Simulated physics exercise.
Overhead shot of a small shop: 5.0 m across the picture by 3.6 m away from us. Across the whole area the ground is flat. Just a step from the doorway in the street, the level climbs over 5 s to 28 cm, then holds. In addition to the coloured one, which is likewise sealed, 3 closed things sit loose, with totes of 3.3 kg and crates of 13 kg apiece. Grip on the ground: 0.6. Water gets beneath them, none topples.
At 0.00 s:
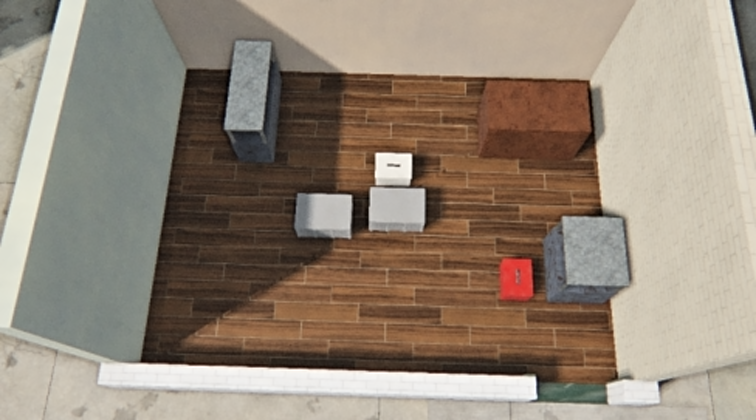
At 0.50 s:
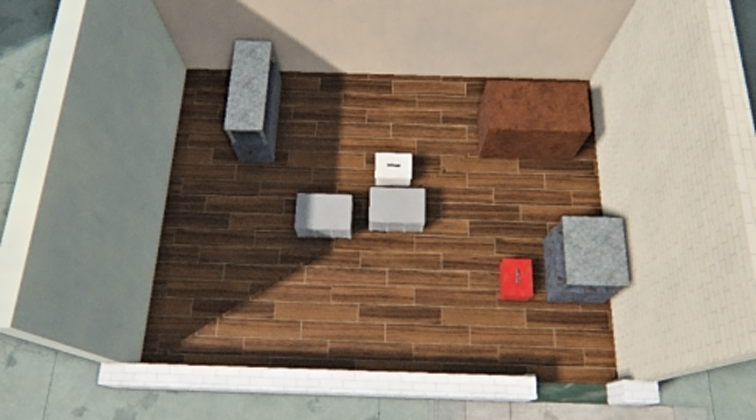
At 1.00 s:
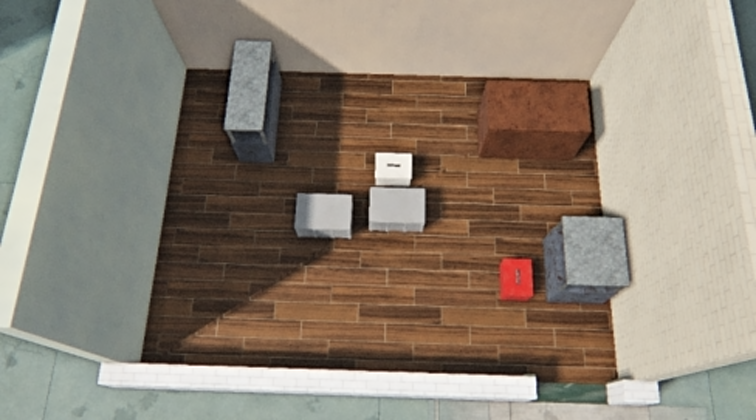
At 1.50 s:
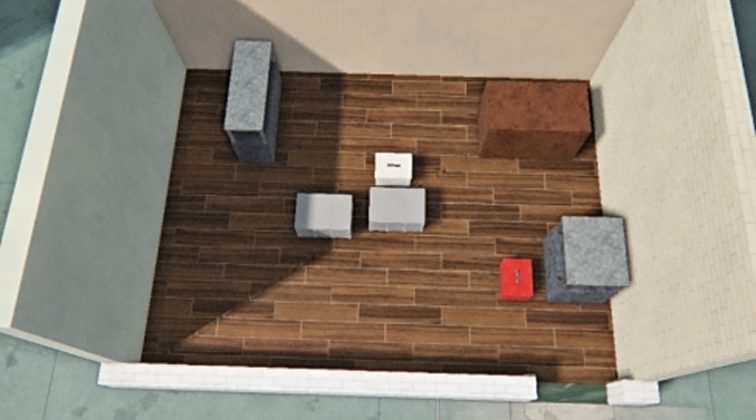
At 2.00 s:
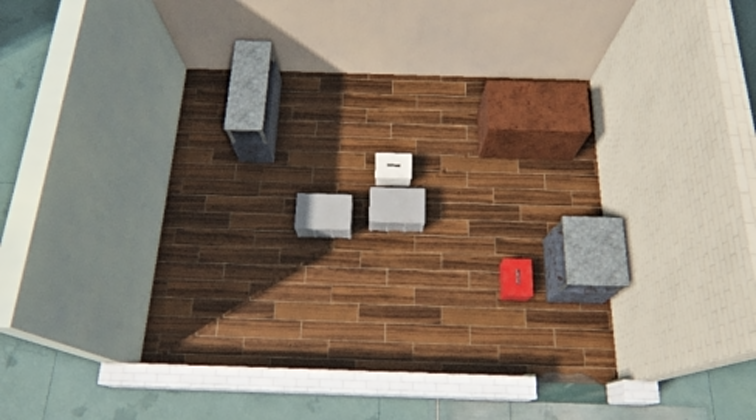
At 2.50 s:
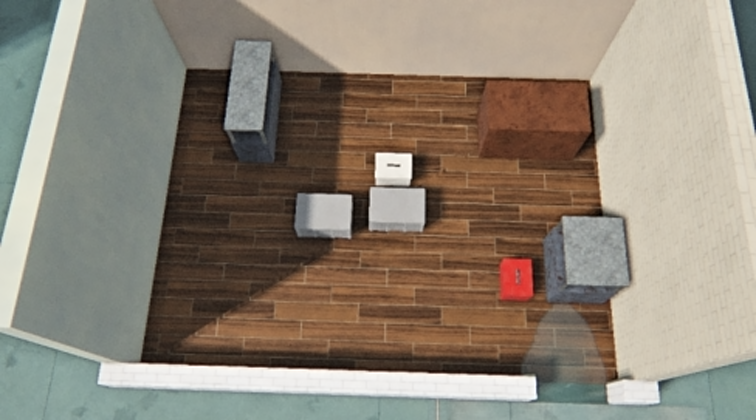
A small shop with a brown plank floor and pale walls is seen from overhead. A tall grey block stands upper left, a rust-brown one upper right and another grey one lower right beside a small red box, with one white and two light grey boxes near the middle. The camera and boxes stay still while blue-green water covers the ground outside, then a thin patch spreads in through the lower-right doorway.
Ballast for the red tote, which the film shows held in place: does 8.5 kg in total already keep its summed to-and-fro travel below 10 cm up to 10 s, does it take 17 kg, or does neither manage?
I'd wager no choice works.
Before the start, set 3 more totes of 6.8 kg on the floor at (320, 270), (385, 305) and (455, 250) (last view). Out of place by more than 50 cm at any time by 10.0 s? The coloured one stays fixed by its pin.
One by one: Too far, too far and not far enough.
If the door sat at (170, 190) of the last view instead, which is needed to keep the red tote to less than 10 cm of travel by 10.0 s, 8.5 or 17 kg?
If so, then only the second option works.
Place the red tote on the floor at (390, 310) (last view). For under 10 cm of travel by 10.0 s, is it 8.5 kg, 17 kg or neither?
Outcome - success with heavier only.
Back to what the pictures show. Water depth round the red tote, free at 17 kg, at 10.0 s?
Around 8 cm.
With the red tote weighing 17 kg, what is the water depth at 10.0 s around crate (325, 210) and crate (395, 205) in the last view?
Around 7 cm and 4 cm.
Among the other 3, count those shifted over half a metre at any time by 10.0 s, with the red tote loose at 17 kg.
3.
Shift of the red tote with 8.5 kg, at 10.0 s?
Close to 250 centimetres.
After 3.5 s the red tote would be 1 cm from its start with 8.5 kg and 0 cm from its start with 17 kg; 4 cm of water round it then.
After 4.5 s the red tote would be 44 cm from its start with 8.5 kg and 2 cm from its start with 17 kg; 7 cm of water round it then.
After 7.0 s the red tote would be 208 cm from its start with 8.5 kg and 94 cm from its start with 17 kg; 7 cm of water round it then.
After 10.0 s the red tote would be 258 cm from its start with 8.5 kg and 113 cm from its start with 17 kg; 8 cm of water round it then.
